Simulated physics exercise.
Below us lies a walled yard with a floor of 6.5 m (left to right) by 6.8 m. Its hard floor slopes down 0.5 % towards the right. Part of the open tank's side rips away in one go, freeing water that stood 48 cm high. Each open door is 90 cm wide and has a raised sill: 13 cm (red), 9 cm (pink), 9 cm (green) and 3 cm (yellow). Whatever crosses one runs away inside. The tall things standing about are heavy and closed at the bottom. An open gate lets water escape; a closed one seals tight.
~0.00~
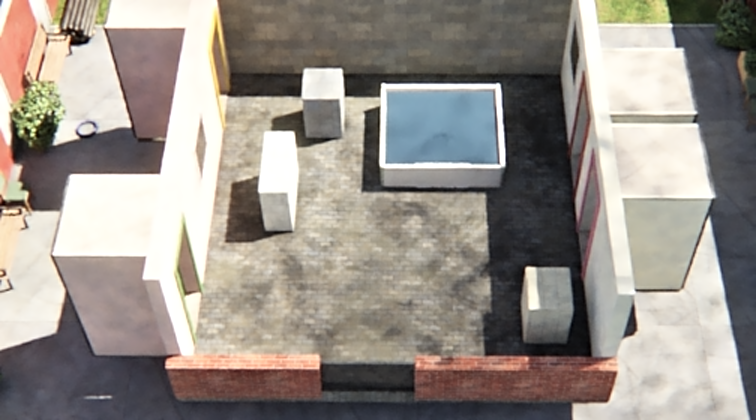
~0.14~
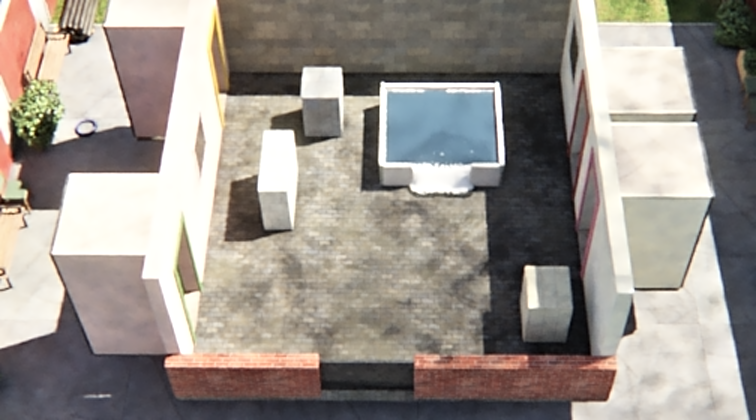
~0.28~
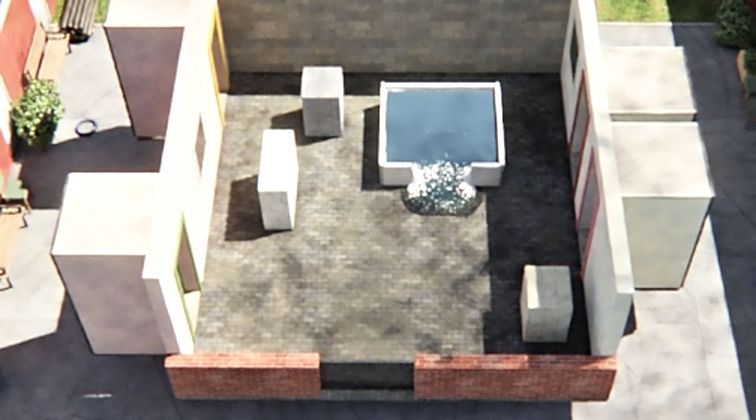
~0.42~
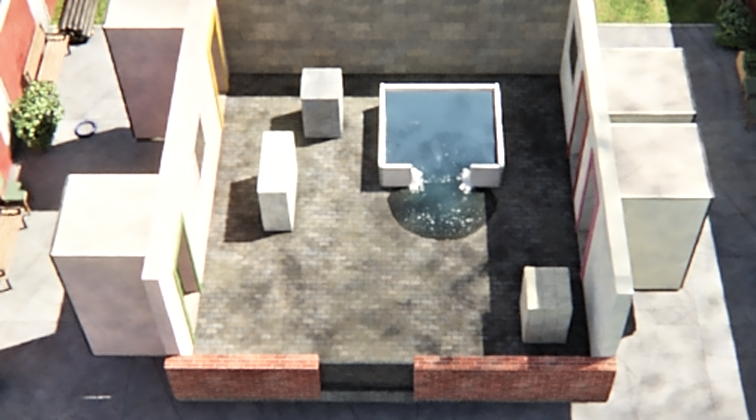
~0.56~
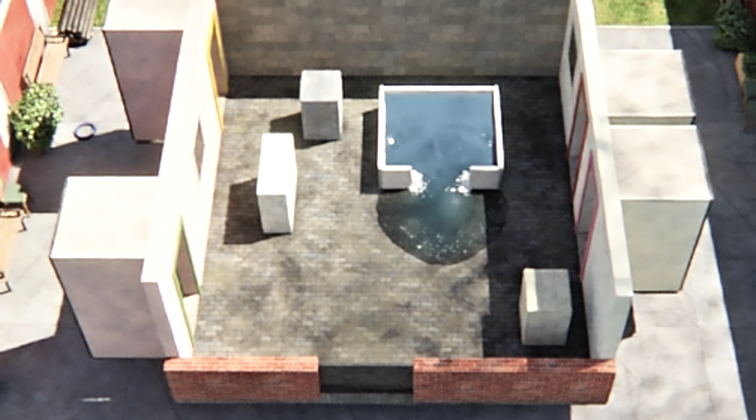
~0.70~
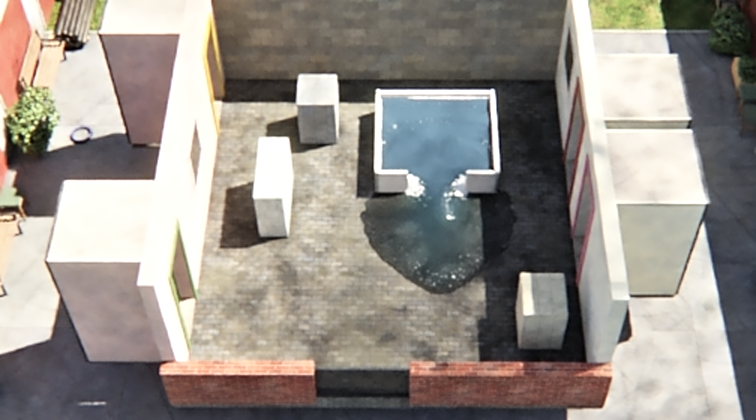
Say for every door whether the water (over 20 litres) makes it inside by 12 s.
The water let in: At the red door it does not reach the limit; at the pink door it does not reach the limit; at the green door it keeps below the limit; at the yellow door it keeps below the limit.
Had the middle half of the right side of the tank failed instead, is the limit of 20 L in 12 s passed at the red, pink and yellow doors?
Against that limit: Red over, pink under, yellow above.
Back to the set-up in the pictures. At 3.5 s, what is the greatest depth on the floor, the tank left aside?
Roughly 22 cm.
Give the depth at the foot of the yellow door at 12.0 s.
Some 2.5 cm.
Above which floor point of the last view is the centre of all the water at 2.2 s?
Near (438, 210).
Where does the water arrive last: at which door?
It is the yellow one.
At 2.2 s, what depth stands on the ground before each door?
Depths in cm: Red 0, pink 5, green 0, yellow 0.
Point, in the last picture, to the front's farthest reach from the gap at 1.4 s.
Near (452, 385).
After 1.4 s water covers 25 % of the floor and is deepest (24 cm) near (437, 201); red door not reached, pink door not reached, green door not reached, yellow door not reached.
After 2.2 s water covers 40 % of the floor and is deepest (23 cm) near (508, 385); red door not reached, pink door 5 cm at the sill, 0 L in, green door not reached, yellow door not reached.
After 3.5 s water covers 45 % of the floor and is deepest (22 cm) near (575, 386); red door not reached, pink door 7 cm at the sill, 0 L in, green door not reached, yellow door not reached.
After 7.0 s water covers 65 % of the floor and is deepest (11 cm) near (575, 386); red door 3 cm at the sill, 0 L in, pink door 6 cm at the sill, 0 L in, green door 8 cm at the sill, 1 L in, yellow door not reached.
After 12.0 s water covers 95 % of the floor and is deepest (7 cm) near (553, 386); red door 3 cm at the sill, 0 L in, pink door 6 cm at the sill, 0 L in, green door 5 cm at the sill, 1 L in, yellow door 3 cm at the sill, 0 L in.
